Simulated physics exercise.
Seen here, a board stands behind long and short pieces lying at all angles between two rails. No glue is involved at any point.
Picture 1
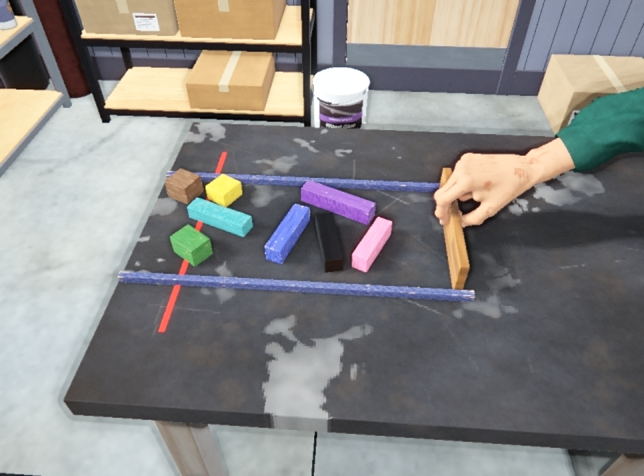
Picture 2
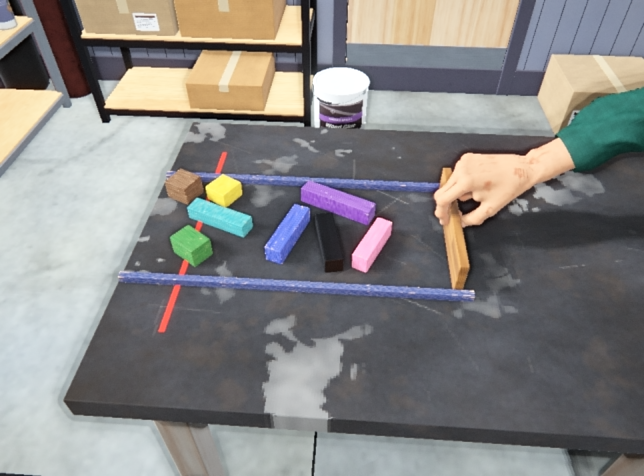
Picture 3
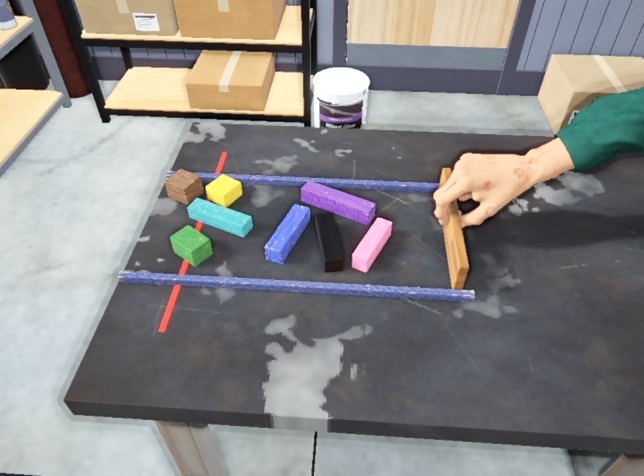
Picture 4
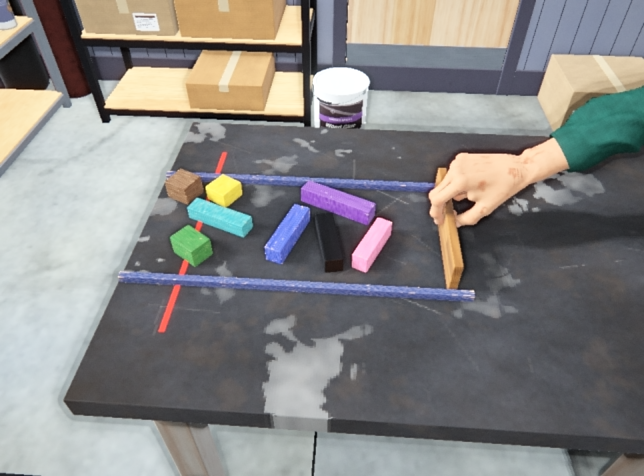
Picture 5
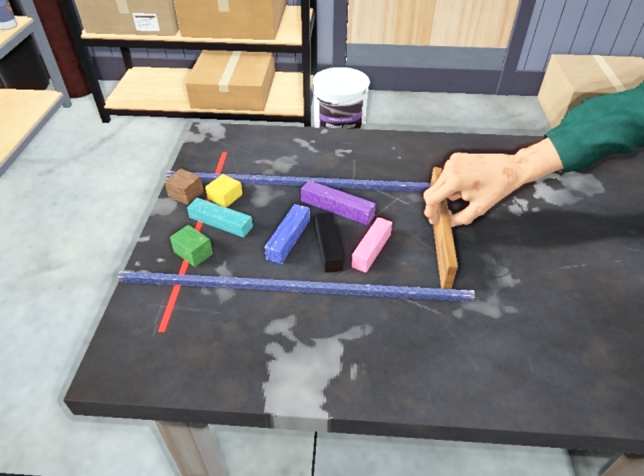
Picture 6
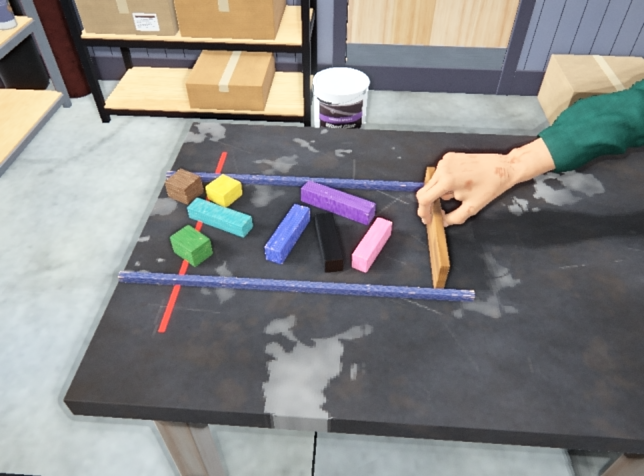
A hand sliding a wooden board slightly left between two blue rails, while the colourful blocks and bars ahead stay still.
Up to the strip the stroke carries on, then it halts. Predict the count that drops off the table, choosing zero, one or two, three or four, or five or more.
I predict the tally of drops will be above two but under five.
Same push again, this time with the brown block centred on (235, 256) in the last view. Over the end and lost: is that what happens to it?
Lab note: It does not drop.
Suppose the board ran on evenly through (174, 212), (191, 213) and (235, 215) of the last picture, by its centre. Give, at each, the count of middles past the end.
5, 4 and 0.
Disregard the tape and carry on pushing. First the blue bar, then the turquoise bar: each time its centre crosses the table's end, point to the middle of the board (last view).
The middle is at (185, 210) when it's the blue bar, and at (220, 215) when it's the turquoise bar.
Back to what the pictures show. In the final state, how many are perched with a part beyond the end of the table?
2.
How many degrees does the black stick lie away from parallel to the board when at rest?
Angle: Roughly 0 degrees.
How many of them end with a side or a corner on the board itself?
Result: 2 in all.
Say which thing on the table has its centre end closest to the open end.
It's the yellow block.
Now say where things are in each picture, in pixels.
Brown block (184, 186); green block (192, 246); yellow block (224, 191); board (452, 225); tape (199, 226), in the first picture.
Green block (192, 246); turquoise bar (220, 217), in the second picture.
Yellow block (224, 191); board (451, 225), in the third picture.
Brown block (184, 187); blue bar (288, 233), in the fourth picture.
Green block (192, 246); pink bar (372, 244), in the fifth picture.
Brown block (184, 187); green block (192, 246); yellow block (224, 191); board (435, 225); tape (199, 226), in the sixth picture.
Early on, none off yet; brown block at rest near (184, 187); green block at rest near (192, 246); yellow block at rest near (224, 191).
Finally, the number that fall off is three or four; lost, turquoise bar, green block and brown block.
